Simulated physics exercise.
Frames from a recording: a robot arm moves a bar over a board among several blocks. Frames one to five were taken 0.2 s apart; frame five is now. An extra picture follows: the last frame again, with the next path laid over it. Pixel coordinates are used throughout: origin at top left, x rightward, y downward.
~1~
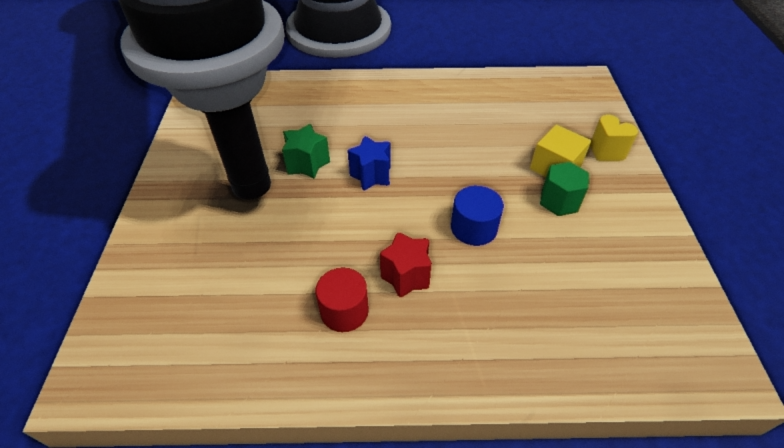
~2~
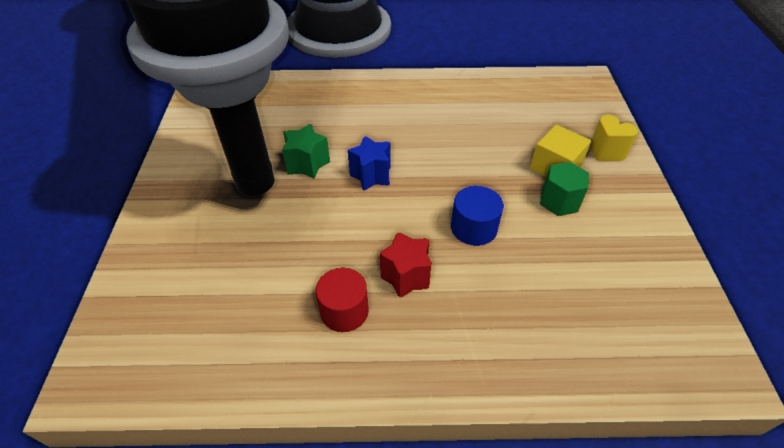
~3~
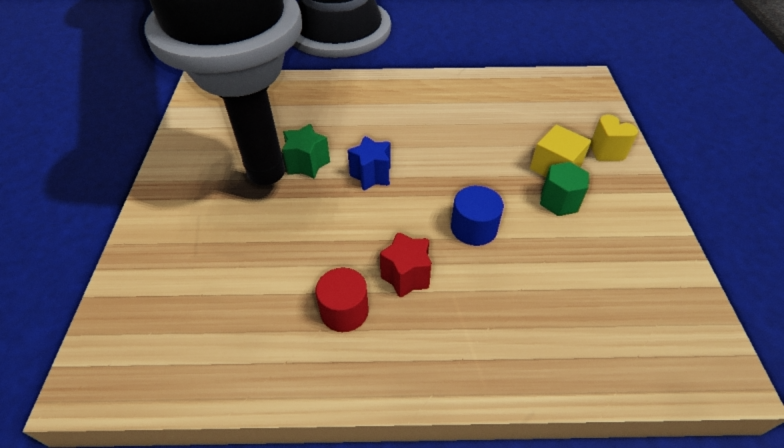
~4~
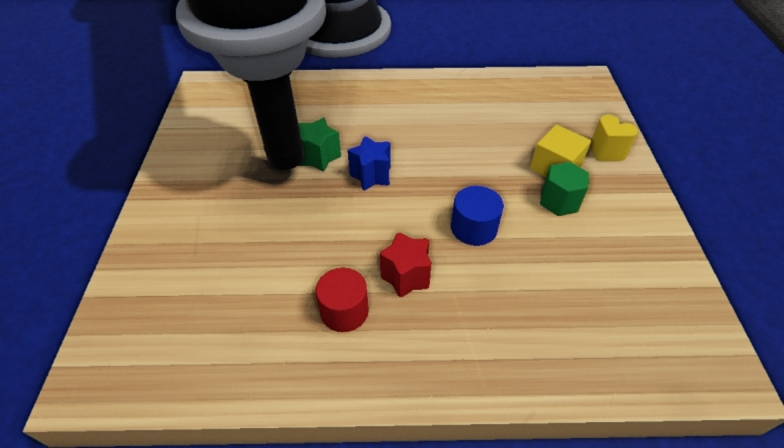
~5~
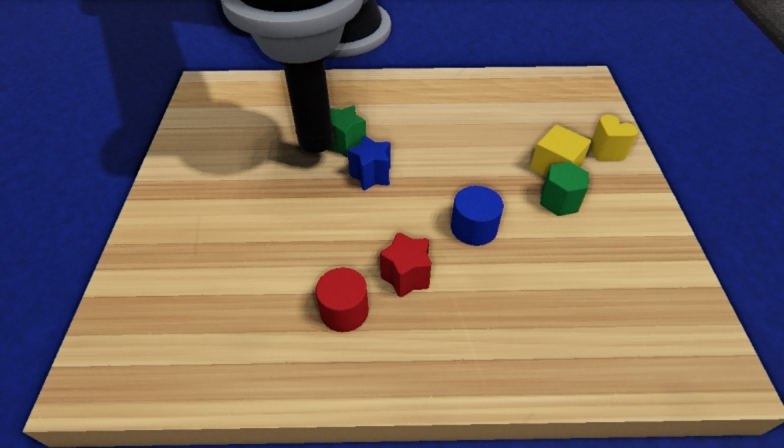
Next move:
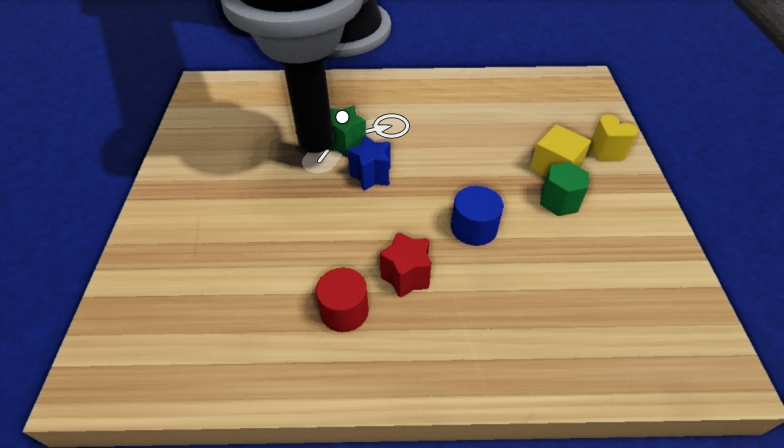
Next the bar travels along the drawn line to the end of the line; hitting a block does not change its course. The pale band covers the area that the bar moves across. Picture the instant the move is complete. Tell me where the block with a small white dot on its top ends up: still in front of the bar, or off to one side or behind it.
Held in front.
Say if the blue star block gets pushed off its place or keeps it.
Answer: Unmoved.
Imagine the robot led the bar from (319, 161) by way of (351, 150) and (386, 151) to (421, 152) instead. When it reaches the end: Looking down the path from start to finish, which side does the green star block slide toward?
Goes left.
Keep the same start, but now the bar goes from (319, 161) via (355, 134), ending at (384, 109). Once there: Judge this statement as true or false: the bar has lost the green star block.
This is false.
Path on the board, from (319, 161) through (335, 142) and (363, 132) to (392, 126); the dot is on the green star block.
On the path given first. One third of the way, bar at (334, 123); green star block at (360, 104), turned 25° clockwise.
Two thirds of the way, bar at (362, 114); green star block at (387, 94), turned 25° clockwise.
At the end, bar at (391, 107); green star block at (414, 87), turned 20° clockwise; blue star block in place.
